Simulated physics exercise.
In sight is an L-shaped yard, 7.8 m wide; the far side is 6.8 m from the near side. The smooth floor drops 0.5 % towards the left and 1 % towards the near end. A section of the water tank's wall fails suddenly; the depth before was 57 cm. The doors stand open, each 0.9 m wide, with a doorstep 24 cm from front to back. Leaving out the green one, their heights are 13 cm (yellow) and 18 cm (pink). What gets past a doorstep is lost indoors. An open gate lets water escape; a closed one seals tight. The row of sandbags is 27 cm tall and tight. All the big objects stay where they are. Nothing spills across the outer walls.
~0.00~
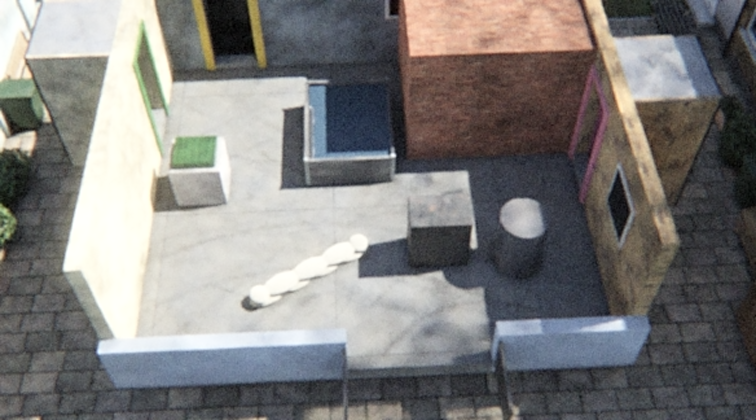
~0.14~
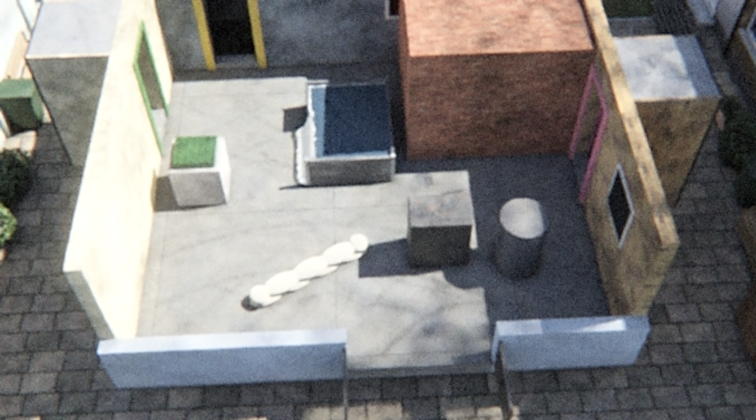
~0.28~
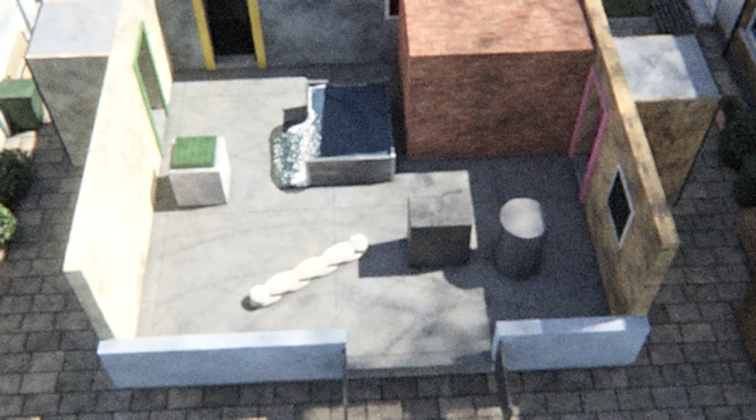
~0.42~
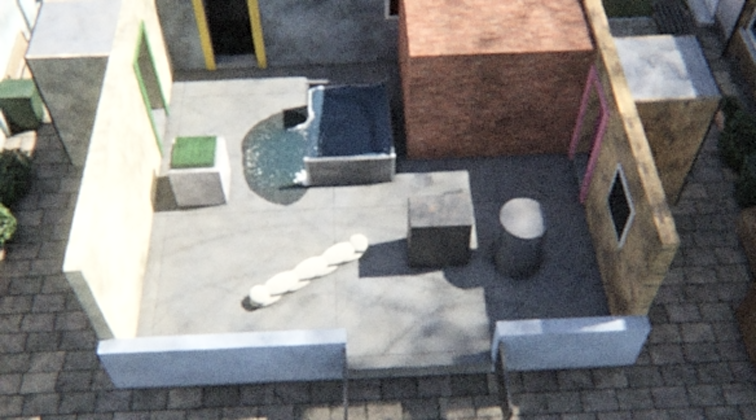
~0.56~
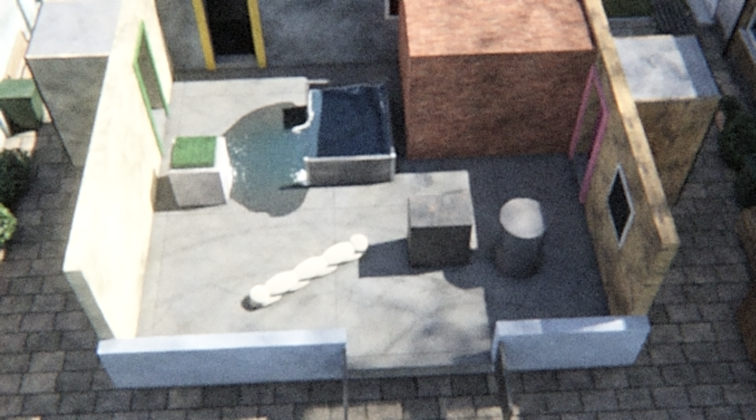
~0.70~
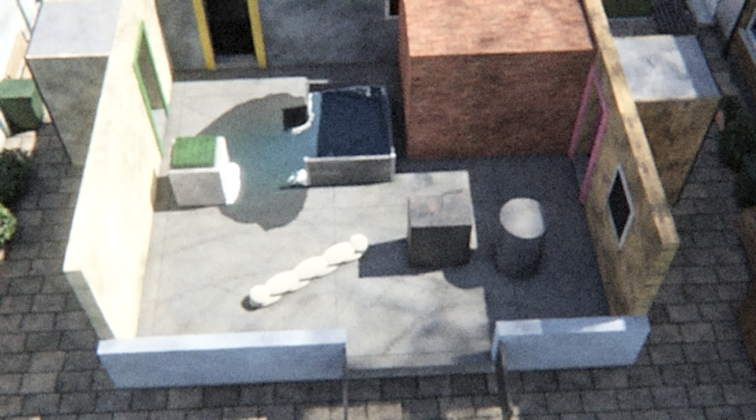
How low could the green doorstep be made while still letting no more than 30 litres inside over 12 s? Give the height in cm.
At least 20 cm or so.
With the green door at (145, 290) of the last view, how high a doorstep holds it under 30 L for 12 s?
About 7.5 cm.
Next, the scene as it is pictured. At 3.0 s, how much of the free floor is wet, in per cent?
Some 35 per cent of it.
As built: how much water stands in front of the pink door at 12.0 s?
Some 0.0 cm.
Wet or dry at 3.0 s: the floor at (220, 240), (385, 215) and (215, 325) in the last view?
In that order: Wet, not reached, wet.
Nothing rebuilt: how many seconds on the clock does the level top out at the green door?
At about 1.8 s.
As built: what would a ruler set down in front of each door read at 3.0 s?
In cm: Yellow 10, green 18, pink 0.
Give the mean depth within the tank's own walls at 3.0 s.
Roughly 17 cm on average.
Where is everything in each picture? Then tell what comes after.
In the first picture, still water, 57 cm deep, in the water tank at (348, 121); the green door at (153, 97) is dry.
In the second picture, the front is at (297, 168), 0.3 m from the gap at (310, 148); 0.2 m2 of floor is wet, 57 cm left at the back.
In the third picture, the gap is at (310, 149), the front 0.7 m out at (272, 141); the back of the water tank holds 57 cm.
In the fourth picture, water pours out at (310, 149) and has run 1.2 m, to (247, 154); about 8 cm deep outside, 53 cm at the back.
In the fifth picture, the gap is at (310, 149), the front 1.8 m out at a hidden place; the back of the water tank holds 48 cm.
In the sixth picture, the front is at a hidden place, 2.4 m from the gap at (310, 149); 4.4 m2 of floor is wet, 48 cm left at the back; 0.7 m in a straight line remain to the green door at (153, 97).
After 1.4 s water covers 20 % of the floor, deepest (36 cm) near (235, 178); 25 cm at the green door, 0 litres in over its 25 cm doorstep.
After 3.0 s water covers 35 % of the floor, deepest (28 cm) near (172, 80); 18 cm at the green door, 6 litres in over its 25 cm doorstep.
After 12.0 s water covers 85 % of the floor, deepest (10 cm) near (132, 366); 4 cm at the green door, 7 litres in over its 25 cm doorstep.
At the green door as built, the water arrived by 1.0 s and peaked near 28 cm at 1.8 s.
With a doorstep of 17.5 cm, 45 litres would have come in within the 12 s; with 23.5 cm, 11 litres. So under 30 litres takes about 20 cm.
